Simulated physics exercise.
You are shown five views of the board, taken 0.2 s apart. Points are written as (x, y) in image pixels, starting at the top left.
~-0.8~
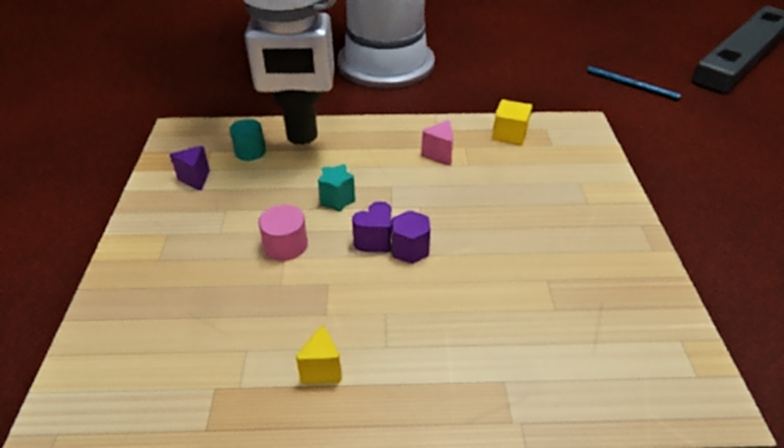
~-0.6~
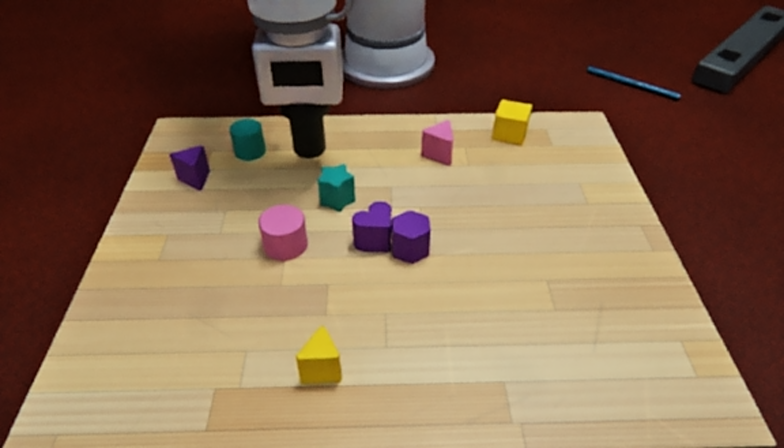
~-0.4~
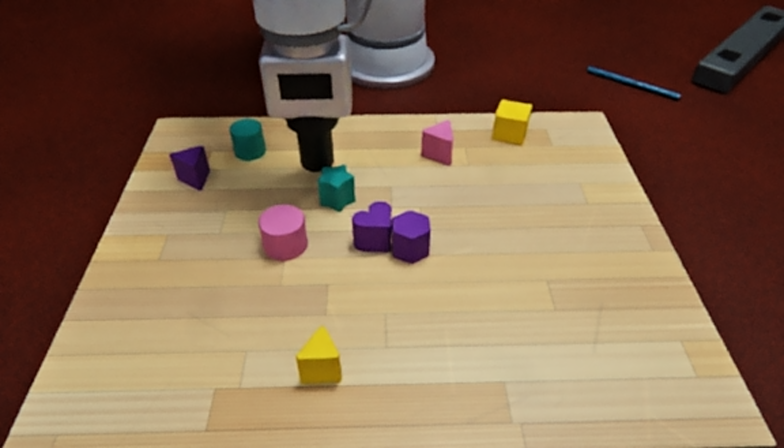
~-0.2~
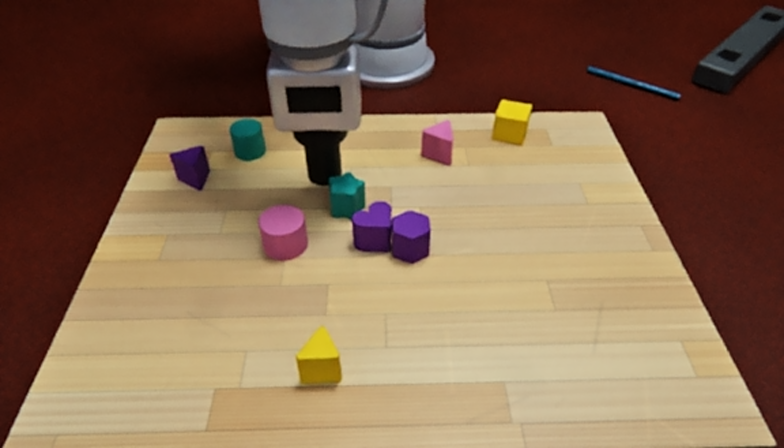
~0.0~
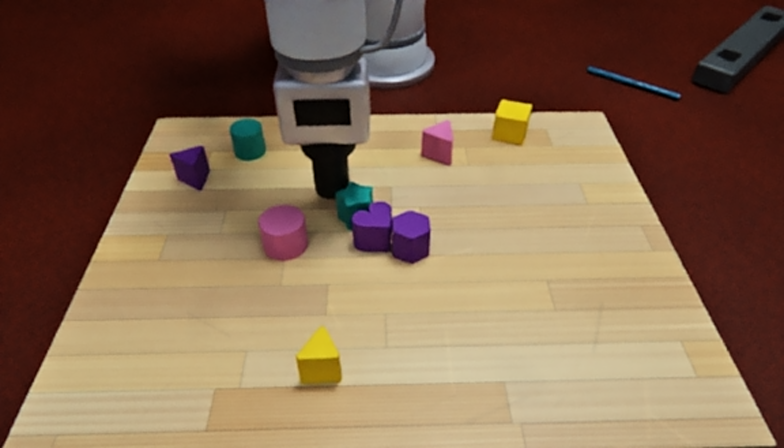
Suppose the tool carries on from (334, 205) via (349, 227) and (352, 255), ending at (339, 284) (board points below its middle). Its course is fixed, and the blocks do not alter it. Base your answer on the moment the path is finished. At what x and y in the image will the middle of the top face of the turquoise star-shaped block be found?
At roughly (383, 238).
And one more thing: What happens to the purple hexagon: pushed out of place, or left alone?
The push reaches it.
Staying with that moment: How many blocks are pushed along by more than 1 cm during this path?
Once the path ends, three or more blocks will have shifted.
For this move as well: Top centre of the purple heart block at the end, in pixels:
Pixel (406, 258).
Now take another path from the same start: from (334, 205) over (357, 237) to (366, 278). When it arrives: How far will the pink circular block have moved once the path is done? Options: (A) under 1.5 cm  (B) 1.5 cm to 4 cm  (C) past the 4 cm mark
A - under 1.5 cm.
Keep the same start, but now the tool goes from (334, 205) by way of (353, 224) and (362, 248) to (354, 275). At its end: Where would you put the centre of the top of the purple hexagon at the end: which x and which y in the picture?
At pixel (439, 238).
The first path, step by step. One third of the way, tool (348, 212); turquoise star-shaped block (376, 214); purple heart block (390, 234), turned 20° clockwise; purple hexagon (430, 233), turned 45° anticlockwise.
Two thirds of the way, tool (350, 239); turquoise star-shaped block (384, 236), turned 25° anticlockwise; purple heart block (405, 256); purple hexagon (440, 238), turned 75° anticlockwise.
At the end, tool (338, 269); pink circular block unmoved; turquoise star-shaped block (383, 238), turned 40° anticlockwise; purple heart block (406, 258); purple hexagon (440, 238), turned 75° anticlockwise.
